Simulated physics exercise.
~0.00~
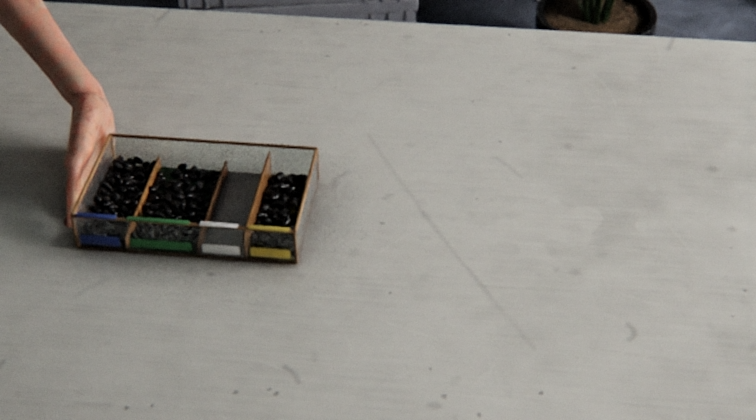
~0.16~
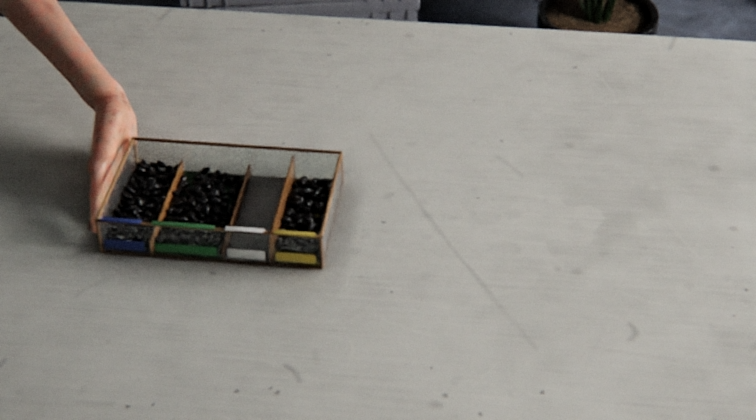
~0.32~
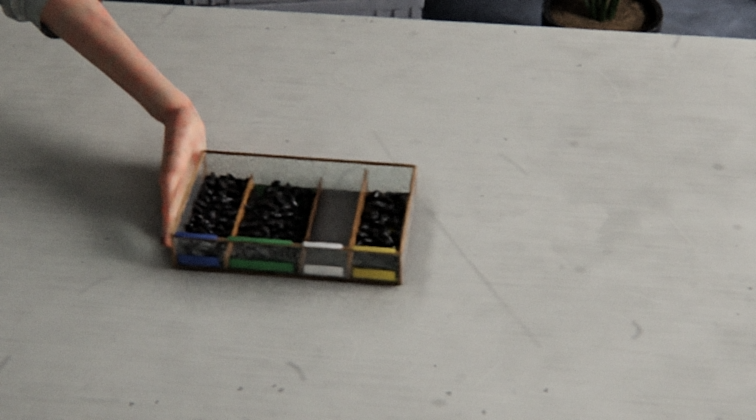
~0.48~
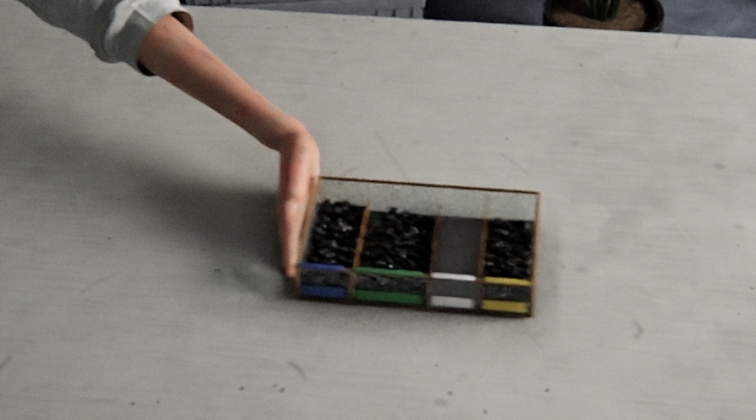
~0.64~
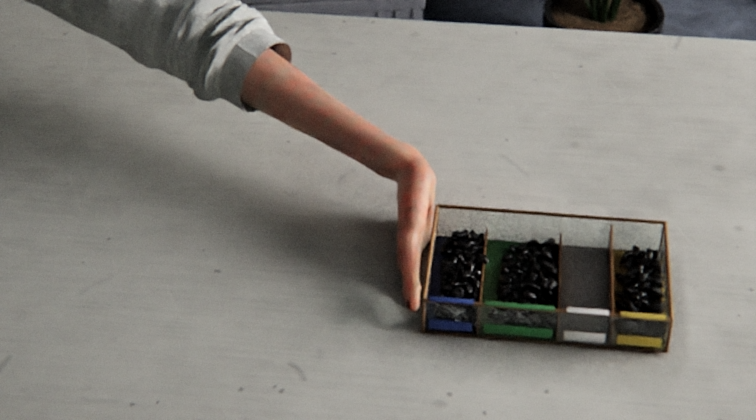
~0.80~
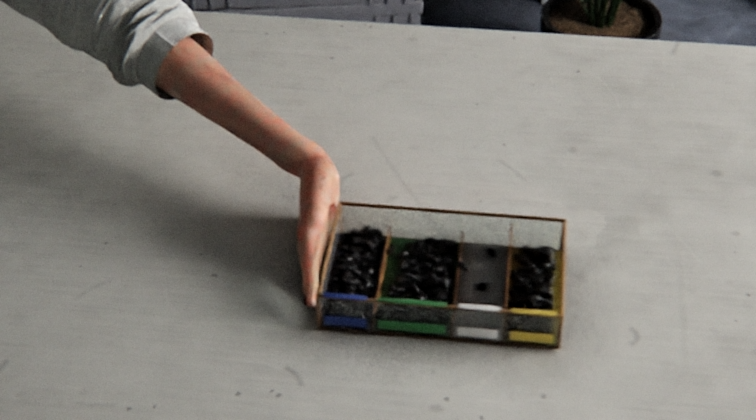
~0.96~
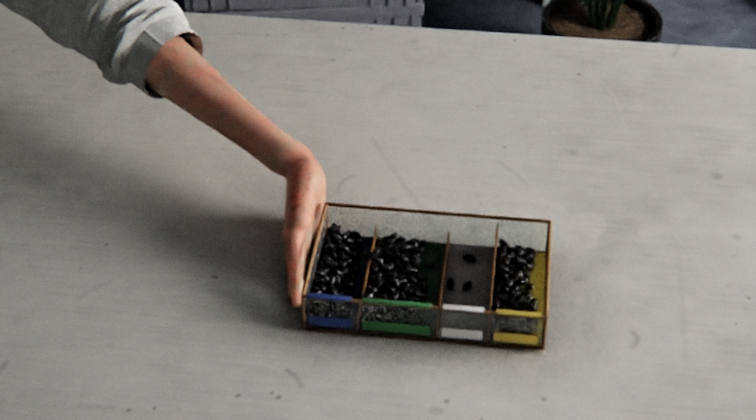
A pale grey tabletop is seen from above at an angle by a slightly swaying camera, with a potted plant beyond the far edge. A clear-walled tray with brown edges sits at left, its four compartments marked blue, green, white and yellow, all holding black beans except the empty white one. A hand at its left side moves it rightward, faster and faster, toward the lower right. The tray then goes back left a shorter way, and a few beans land in the white section. It ends near the centre, hand still against it, most beans in their own compartments.
